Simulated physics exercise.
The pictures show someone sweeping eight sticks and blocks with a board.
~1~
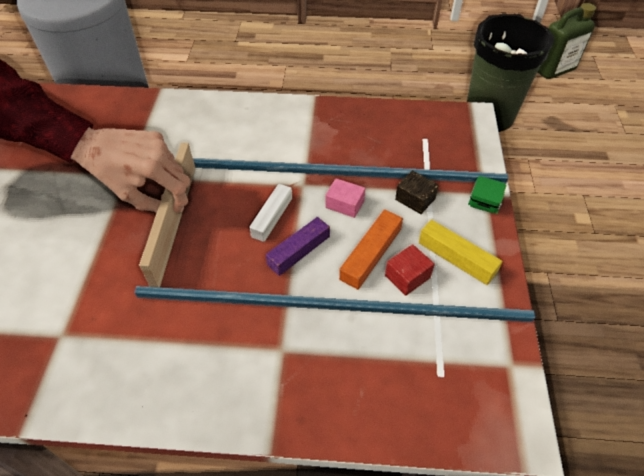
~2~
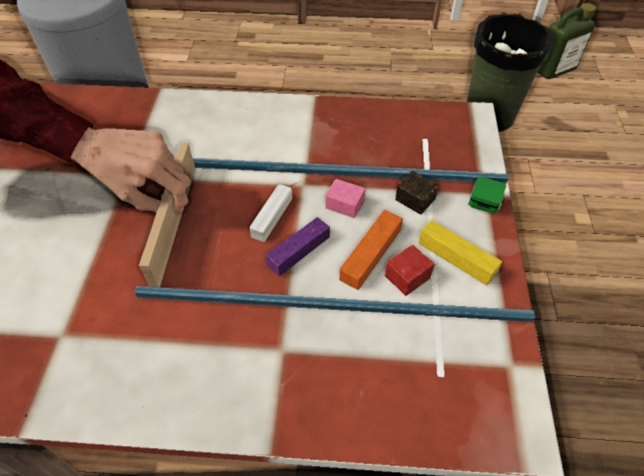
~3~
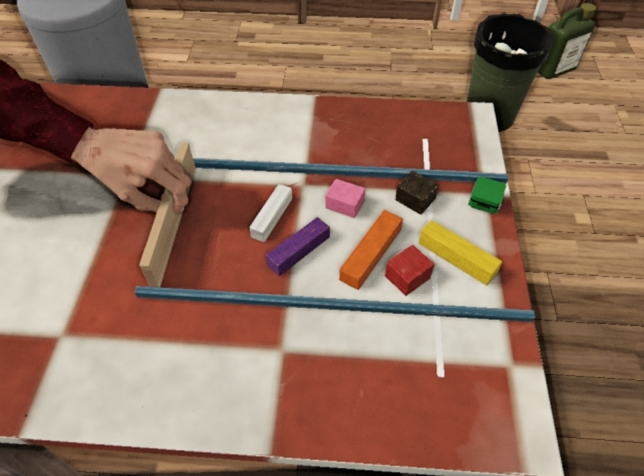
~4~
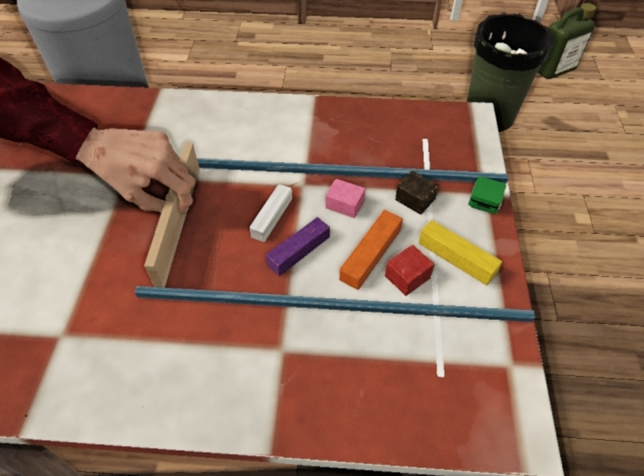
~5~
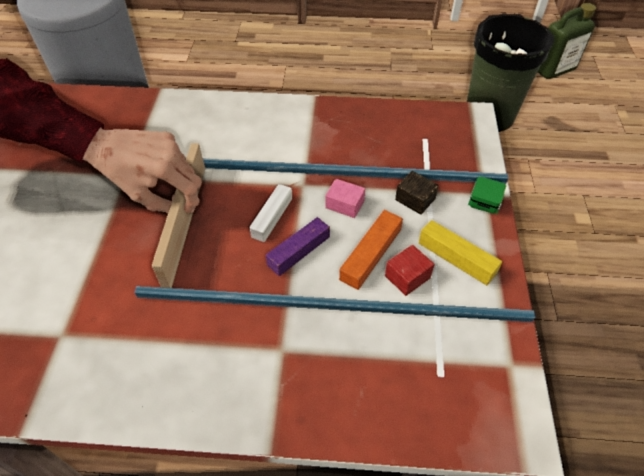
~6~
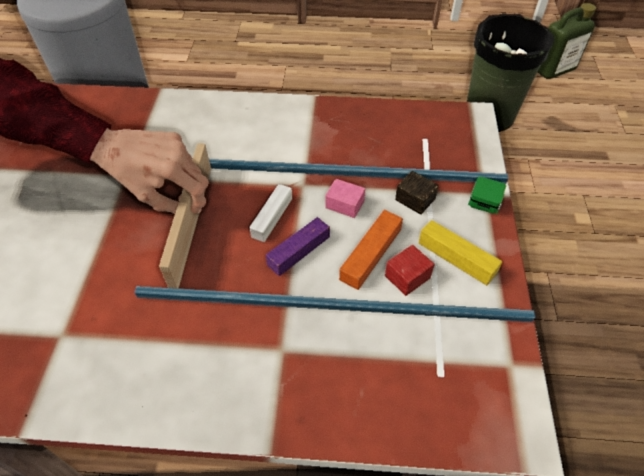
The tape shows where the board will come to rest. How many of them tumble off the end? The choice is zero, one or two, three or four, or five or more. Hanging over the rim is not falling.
The number that fall off is one or two.
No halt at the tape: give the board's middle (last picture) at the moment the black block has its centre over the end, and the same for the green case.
For the black block at (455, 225), for the green case at (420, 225).
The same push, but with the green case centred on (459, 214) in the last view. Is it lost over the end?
It stays on.
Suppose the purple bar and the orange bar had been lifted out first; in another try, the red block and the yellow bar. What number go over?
First 1, then 1.
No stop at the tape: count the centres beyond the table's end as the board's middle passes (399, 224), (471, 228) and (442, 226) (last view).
It would be 0, 4 and 2.
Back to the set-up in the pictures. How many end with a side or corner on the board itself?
It touches 2.
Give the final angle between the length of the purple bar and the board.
About 20°.
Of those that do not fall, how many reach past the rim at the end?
The number is 1.
Soon after, none off yet; green case at rest near (487, 197); yellow bar at rest near (459, 252); black block at rest near (417, 192).
In the end, the number that fall off is one or two; gone, green case.
